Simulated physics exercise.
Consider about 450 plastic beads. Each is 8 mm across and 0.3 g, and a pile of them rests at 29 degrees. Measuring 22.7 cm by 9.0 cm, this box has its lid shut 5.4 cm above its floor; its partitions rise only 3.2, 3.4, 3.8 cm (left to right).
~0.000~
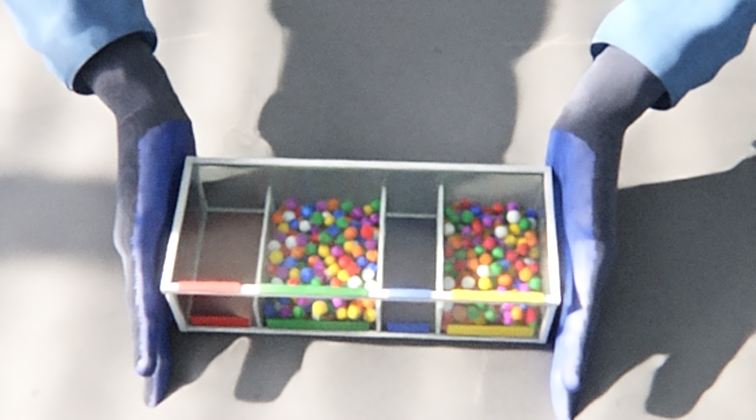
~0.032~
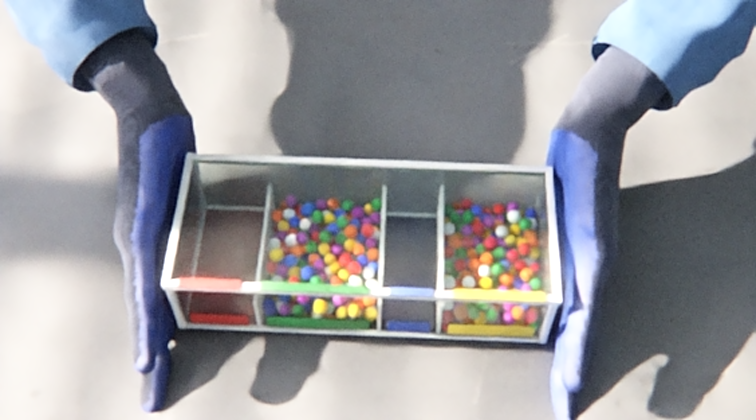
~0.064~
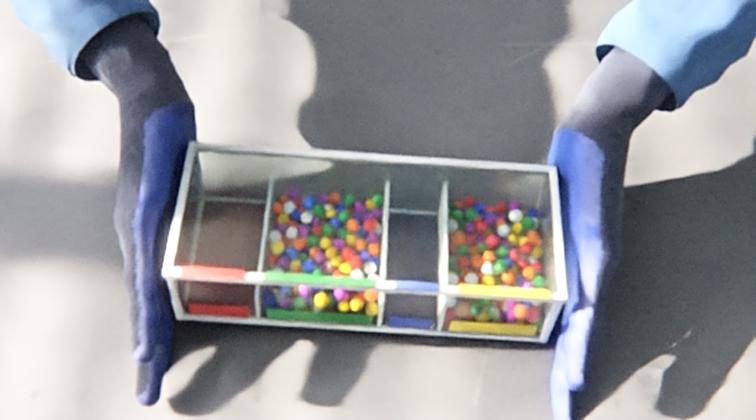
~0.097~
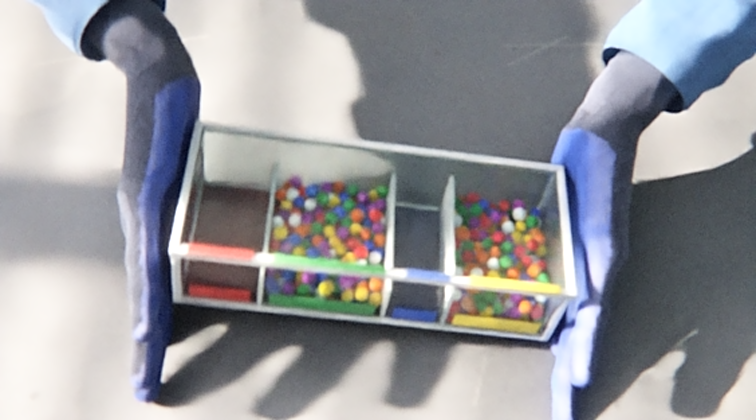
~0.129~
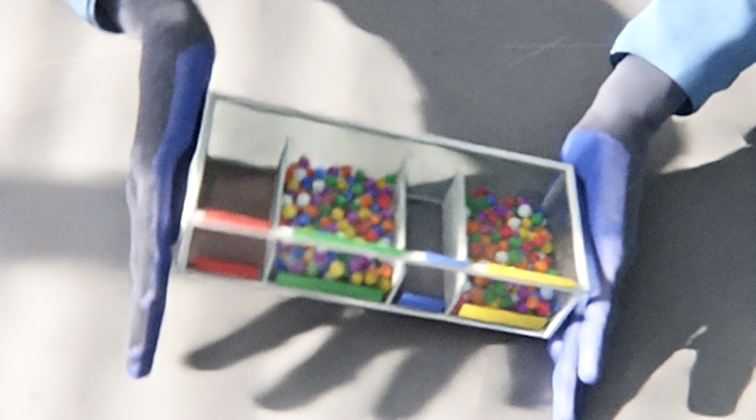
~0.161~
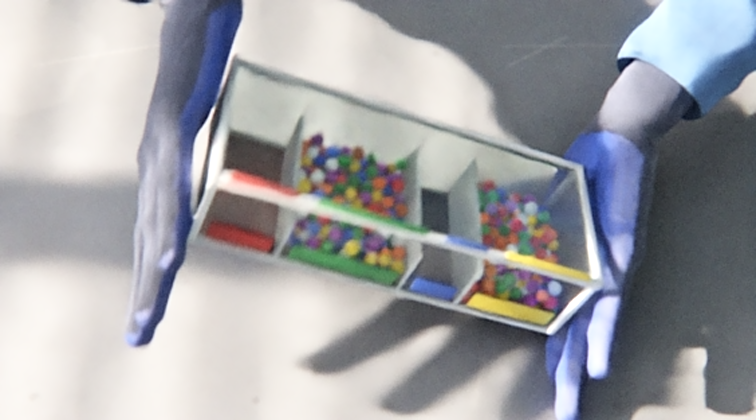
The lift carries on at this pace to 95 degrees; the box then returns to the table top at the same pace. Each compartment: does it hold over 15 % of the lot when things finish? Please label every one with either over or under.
Labels - red compartment: Under; blue compartment: Under; green compartment: Over; yellow compartment: Over.
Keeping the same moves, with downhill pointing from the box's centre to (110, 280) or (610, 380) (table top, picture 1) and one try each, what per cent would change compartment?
Near 45 and 25 per cent, in that order.
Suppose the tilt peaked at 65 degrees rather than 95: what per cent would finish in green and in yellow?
Result - green 35 percent, yellow 55 percent.
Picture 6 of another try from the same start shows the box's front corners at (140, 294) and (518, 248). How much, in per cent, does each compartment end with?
Red 40 %; blue 5 %; green 15 %; yellow 35 %.
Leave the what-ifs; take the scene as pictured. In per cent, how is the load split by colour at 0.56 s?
Red = 0, blue = 5, green = 40, yellow = 55 (per cent).
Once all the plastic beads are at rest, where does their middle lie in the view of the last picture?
I'd say roughly (470, 257).
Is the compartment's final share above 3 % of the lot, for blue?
Note, blue: Confirmed.
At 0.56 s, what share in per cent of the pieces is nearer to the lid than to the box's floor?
60 %.
After 0.56 s, tilt 94 degrees; blue 5 %, green 40 %, yellow 55 %.
After 0.82 s, tilt 38 degrees; blue 10 %, green 25 %, yellow 65 %.
After 1.19 s, tilt 0 degrees; blue 10 %, green 25 %, yellow 65 %.
In the end, at 1.7 s, red 0 %, blue 10 %, green 25 %, yellow 65 %.
